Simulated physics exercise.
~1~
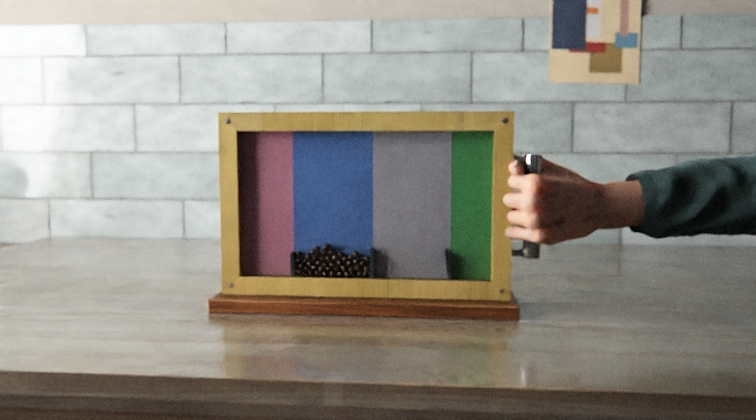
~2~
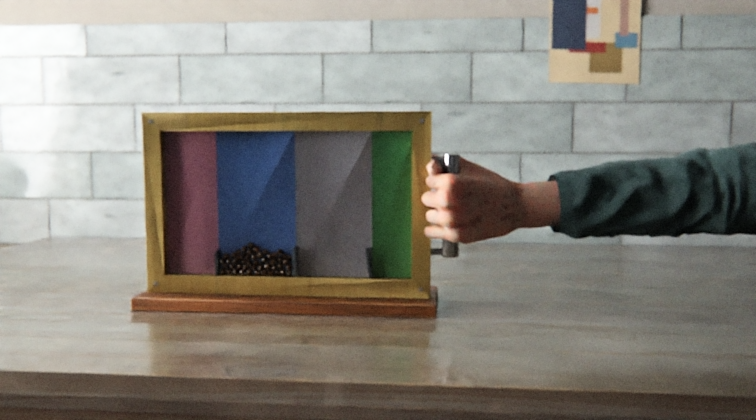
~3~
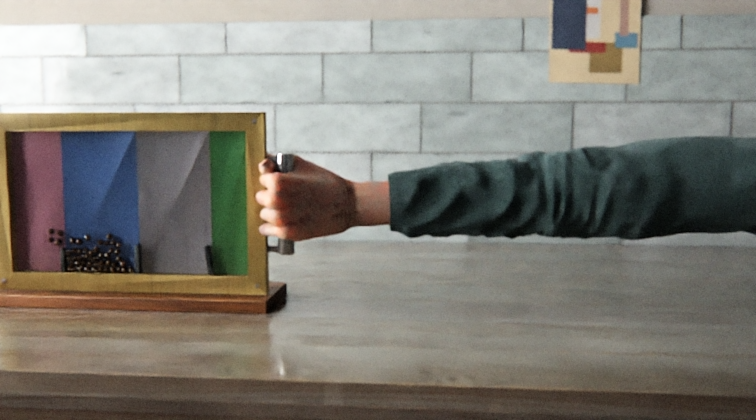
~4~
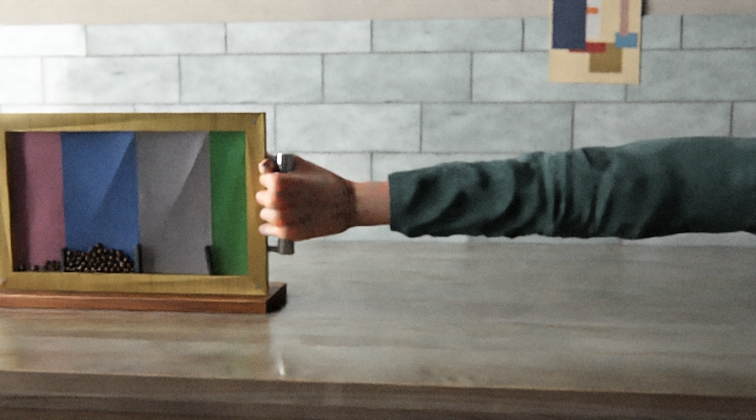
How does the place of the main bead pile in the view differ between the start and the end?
At the start the main pile is a little left of the middle of the view, and at the end it is much farther left, near the left edge. It sits at about the same height both times.
A hand slides a framed case left and stops, with some beads settling in pink.
